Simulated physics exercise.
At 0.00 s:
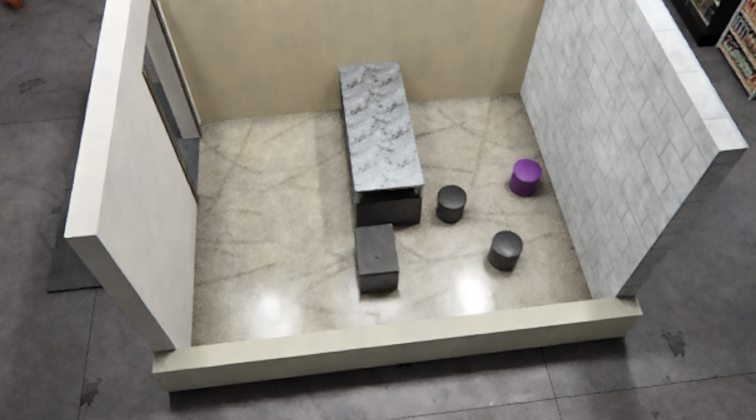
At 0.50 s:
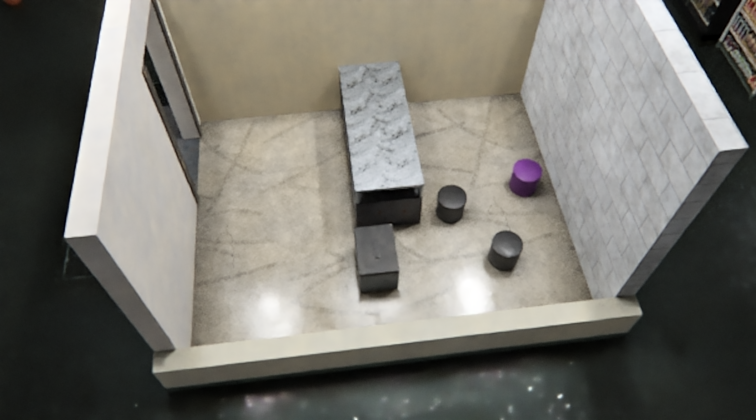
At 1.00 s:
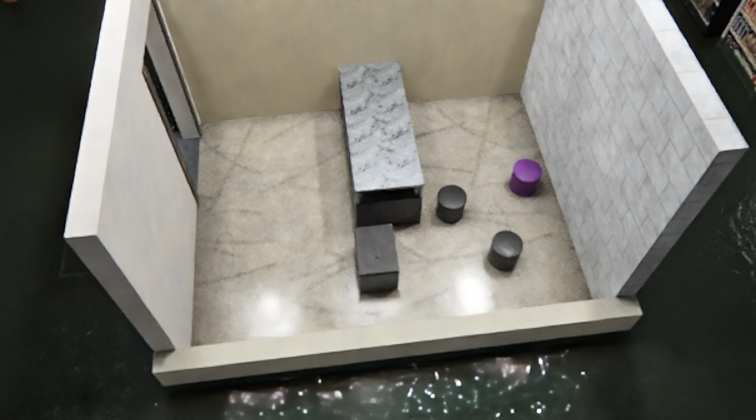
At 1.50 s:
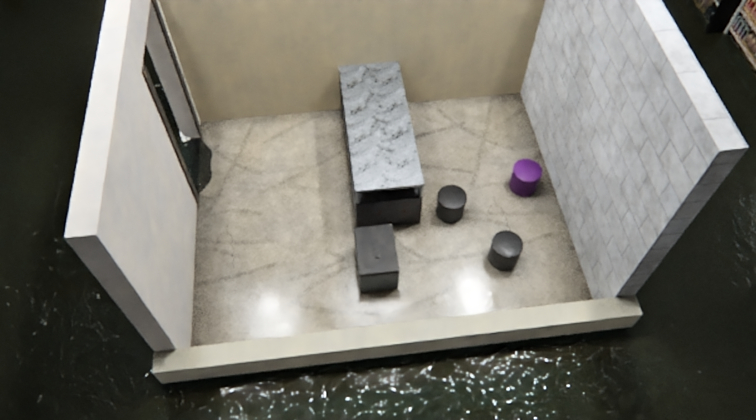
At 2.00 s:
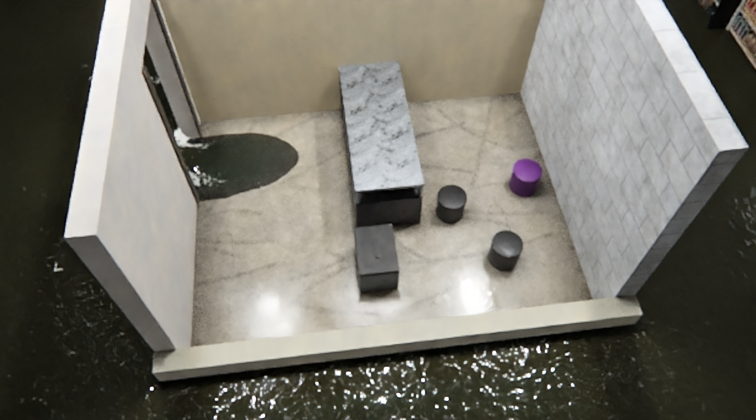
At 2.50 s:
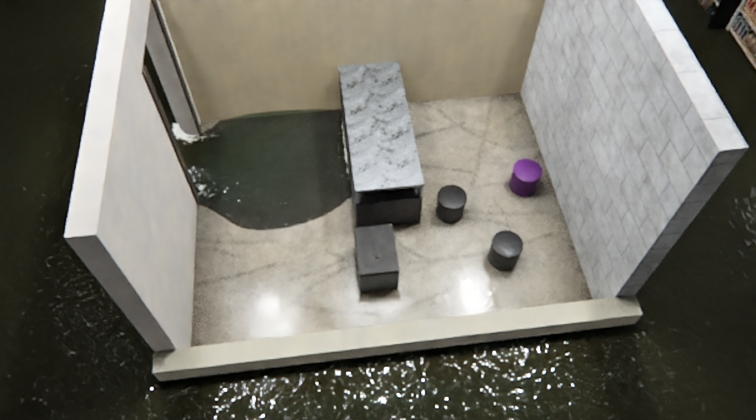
Dark water spreads across the ground outside a small open-topped room, surrounding its walls while the floor inside stays dry. It then enters through the doorway on the left and fans out to the long marble-topped counter, while the purple pail and the dark containers stay still.
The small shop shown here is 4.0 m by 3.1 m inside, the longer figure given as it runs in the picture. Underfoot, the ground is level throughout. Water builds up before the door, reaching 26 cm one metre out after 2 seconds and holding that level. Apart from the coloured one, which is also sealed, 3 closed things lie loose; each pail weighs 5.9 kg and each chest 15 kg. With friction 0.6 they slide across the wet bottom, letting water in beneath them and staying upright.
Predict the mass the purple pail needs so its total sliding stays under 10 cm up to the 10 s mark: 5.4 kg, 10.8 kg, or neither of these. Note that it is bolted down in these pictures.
Answer: 10.8 kg.
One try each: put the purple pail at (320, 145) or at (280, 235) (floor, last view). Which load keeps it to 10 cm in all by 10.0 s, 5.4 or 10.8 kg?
At the first spot nothing offered works, at the second nothing offered works.
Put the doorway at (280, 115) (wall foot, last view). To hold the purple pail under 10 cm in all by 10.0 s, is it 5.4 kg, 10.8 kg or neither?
If so, then both options fall short.
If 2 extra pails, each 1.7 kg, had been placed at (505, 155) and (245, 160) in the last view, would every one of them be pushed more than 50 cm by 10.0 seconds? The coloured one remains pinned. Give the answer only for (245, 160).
Well, that one comes out beyond the limit.
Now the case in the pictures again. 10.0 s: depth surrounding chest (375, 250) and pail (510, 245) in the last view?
Depth approx. 6 cm / 6 cm.
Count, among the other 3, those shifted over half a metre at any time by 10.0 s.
That makes 1.
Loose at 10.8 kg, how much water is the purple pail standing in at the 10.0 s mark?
Close to 6 cm deep.
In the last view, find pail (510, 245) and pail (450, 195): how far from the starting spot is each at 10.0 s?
Shifts: 10 cm / 0 cm.
After 3.5 s the purple pail would be 0 cm from its start with 5.4 kg and 0 cm from its start with 10.8 kg; 0 cm of water round it then.
After 4.5 s the purple pail would be 0 cm from its start with 5.4 kg and 0 cm from its start with 10.8 kg; 0 cm of water round it then.
After 7.0 s the purple pail would be 0 cm from its start with 5.4 kg and 0 cm from its start with 10.8 kg; 2 cm of water round it then.
After 10.0 s the purple pail would be 30 cm from its start with 5.4 kg and 0 cm from its start with 10.8 kg; 6 cm of water round it then.
